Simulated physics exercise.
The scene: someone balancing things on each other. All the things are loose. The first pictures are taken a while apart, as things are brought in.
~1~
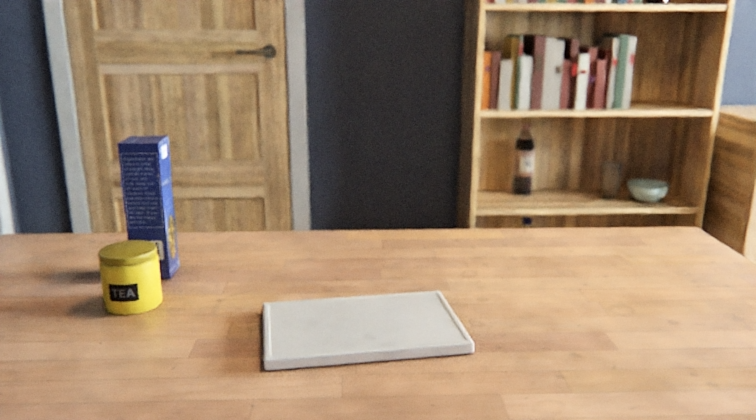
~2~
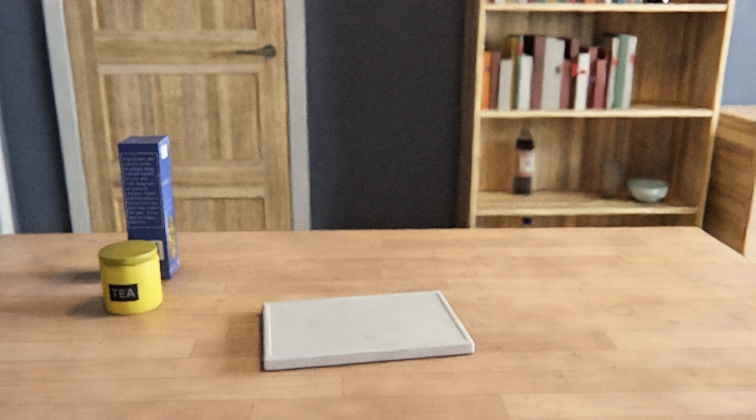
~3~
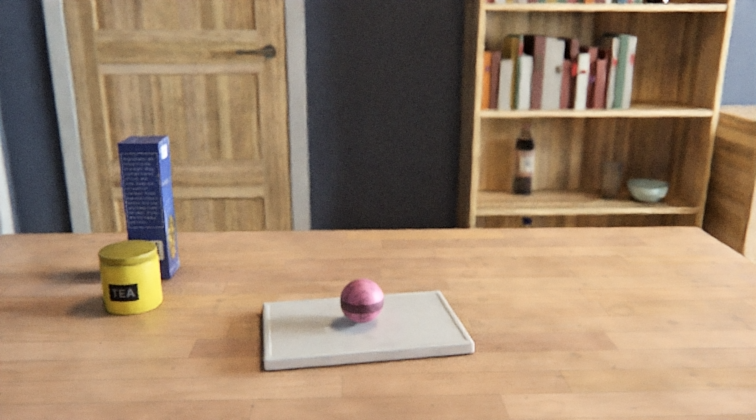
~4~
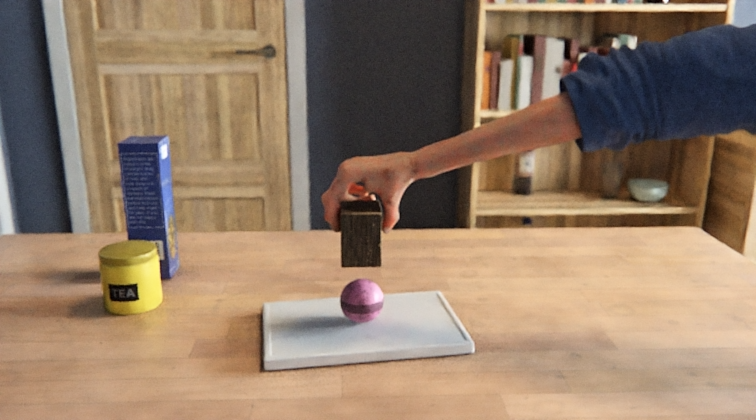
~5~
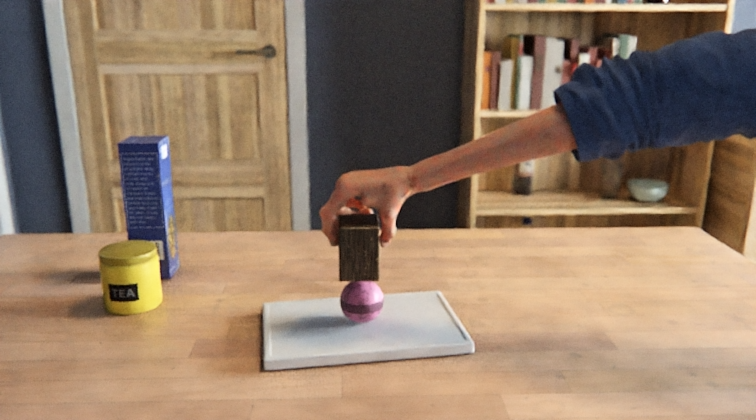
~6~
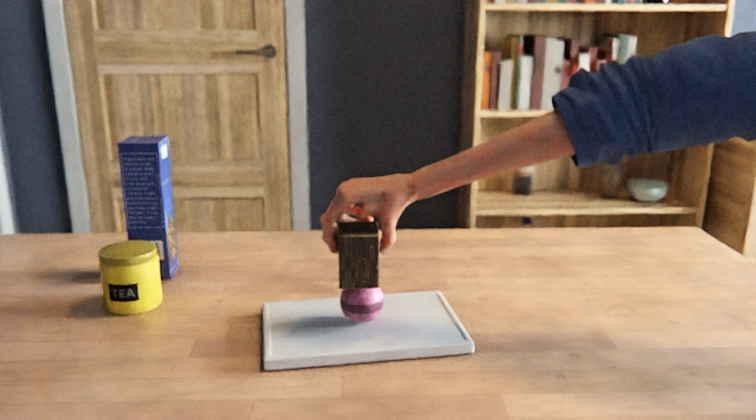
A hand reaches over a wooden table in a room with a wooden door and a bookcase behind, seen from the front and slightly above by a still camera. A blue carton and a yellow tea tin stand at left, with a pale flat board near the middle. A pink ball appears on the board, then the hand, from the right, lowers a dark block onto it and keeps hold.
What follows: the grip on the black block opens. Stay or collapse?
The pile gives way.
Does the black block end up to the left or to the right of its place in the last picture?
To the left.
Then, 0.50 s on from there, black block now fallen.
Then, 1.00 s on from there, nothing new.
In the end, fallen, black block; the other 4 unmoved. At the end, from the last picture's camera, black block near (266, 305). The pile loses its balance.
